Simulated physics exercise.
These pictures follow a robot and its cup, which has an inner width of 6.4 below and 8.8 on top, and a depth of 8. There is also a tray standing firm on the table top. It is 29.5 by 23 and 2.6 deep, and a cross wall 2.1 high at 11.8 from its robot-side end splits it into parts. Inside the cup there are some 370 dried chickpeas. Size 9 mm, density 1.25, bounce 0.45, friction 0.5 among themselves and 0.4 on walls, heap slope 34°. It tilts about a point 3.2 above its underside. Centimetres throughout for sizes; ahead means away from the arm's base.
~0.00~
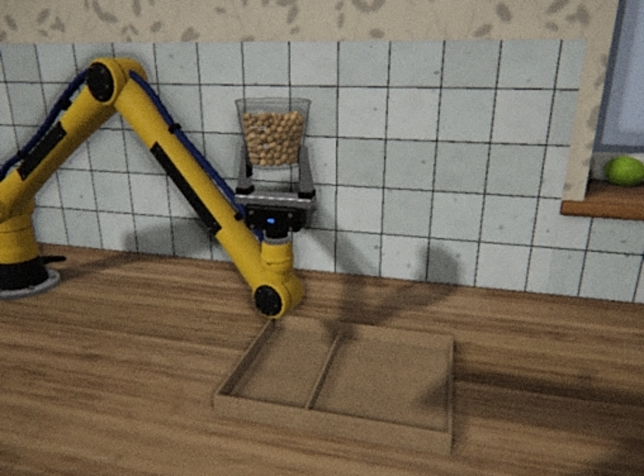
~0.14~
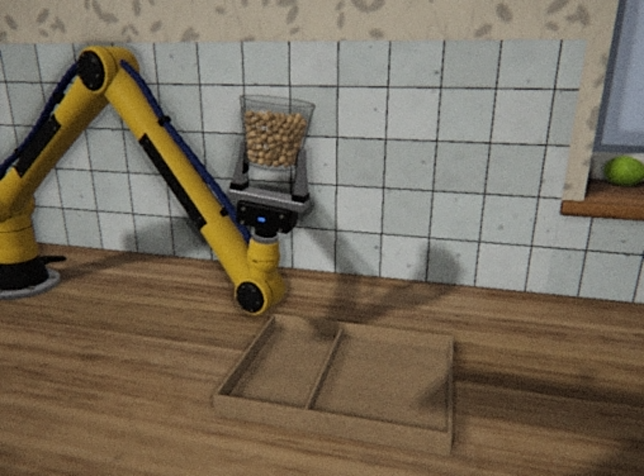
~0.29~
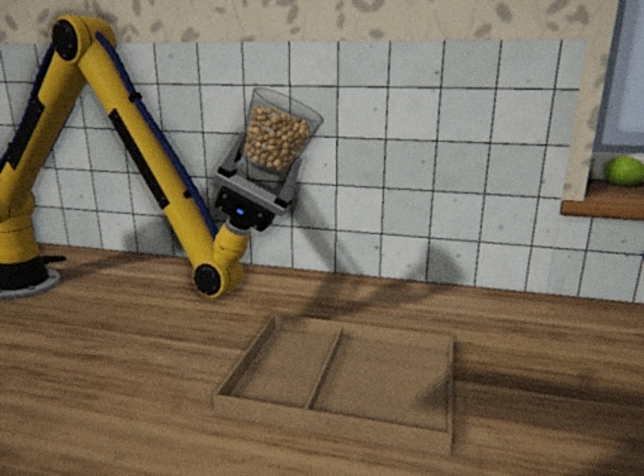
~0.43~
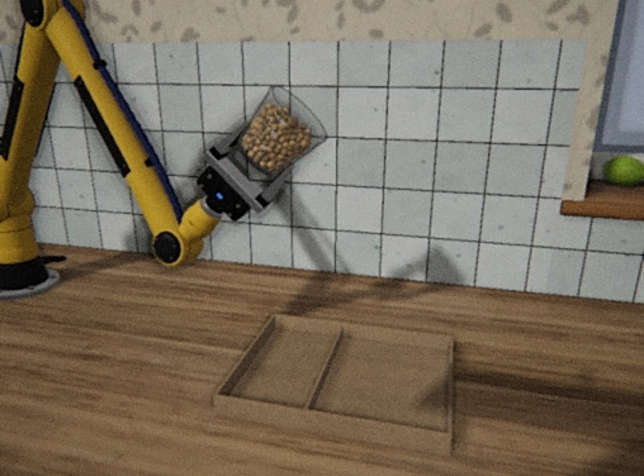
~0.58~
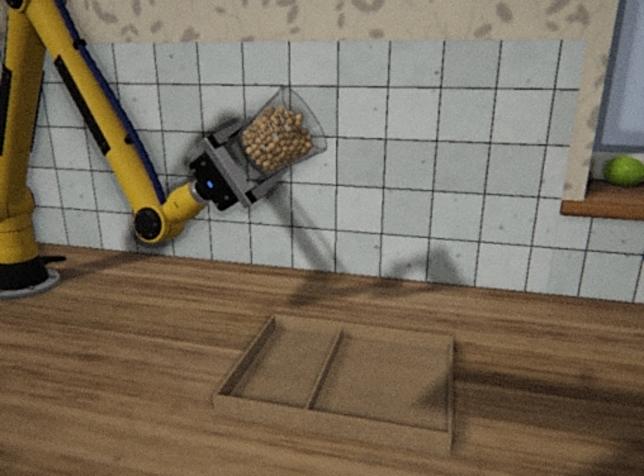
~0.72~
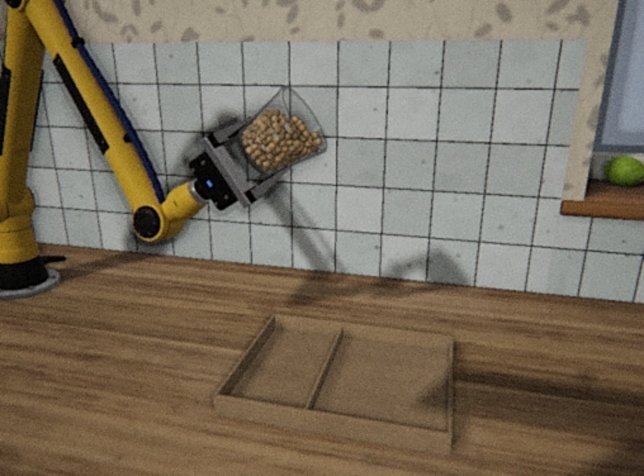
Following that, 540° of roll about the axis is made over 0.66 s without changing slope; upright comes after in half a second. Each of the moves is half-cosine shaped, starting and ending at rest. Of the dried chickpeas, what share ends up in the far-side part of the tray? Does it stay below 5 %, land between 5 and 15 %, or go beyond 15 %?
It stays below 5 %.
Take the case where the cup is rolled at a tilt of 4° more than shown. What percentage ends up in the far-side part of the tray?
Estimate: Some 5 %.
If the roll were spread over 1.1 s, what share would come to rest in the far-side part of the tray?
In that case around 5 percent.
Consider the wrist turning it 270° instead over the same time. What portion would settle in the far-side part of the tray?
Around 0 %.
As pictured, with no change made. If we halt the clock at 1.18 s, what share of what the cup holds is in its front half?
45 %.
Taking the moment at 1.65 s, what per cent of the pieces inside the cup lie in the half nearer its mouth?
I'd put it at some 45 per cent.
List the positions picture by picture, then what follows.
The first frame shows cup middle at (274, 134), upright; upper third of the load around (274, 123), from x 245 to 300, top at y 115; 369 in the cup.
The second frame shows cup middle at (275, 134), tipped 7°; upper third of the load around (273, 123), from x 250 to 305, top at y 115.
The third frame shows cup middle at (277, 135), tipped 25°; upper third of the load around (273, 124), from x 245 to 305, top at y 110.
The fourth frame shows cup middle at (278, 136), tipped 44°; upper third of the load around (274, 124), from x 245 to 310, top at y 105.
The fifth frame shows cup middle at (279, 137), tipped 55°; upper third of the load around (276, 124), from x 245 to 310, top at y 110.
The sixth frame shows cup middle at (279, 137), tipped 56°; upper third of the load around (275, 127), from x 245 to 320, top at y 115; 369 in the cup.
By 1.18 s, tipped 56°, highest piece 40 above the table; 364 in the cup, 1 in the far-side part, 4 in flight or on a rim.
By 1.65 s, tipped 25°, highest piece 38 above the table; 363 in the cup, 6 in the far-side part.
By 2.08 s, upright, highest piece 39 above the table; 362 in the cup, 6 in the far-side part, 1 in flight or on a rim.
By 2.78 s, upright, highest piece 39 above the table; 362 in the cup, 6 in the far-side part, 1 in the robot-side part.
Final count, 362 in the cup, 6 in the far-side part, 1 in the robot-side part. That is 2 % in the far-side part of the tray.
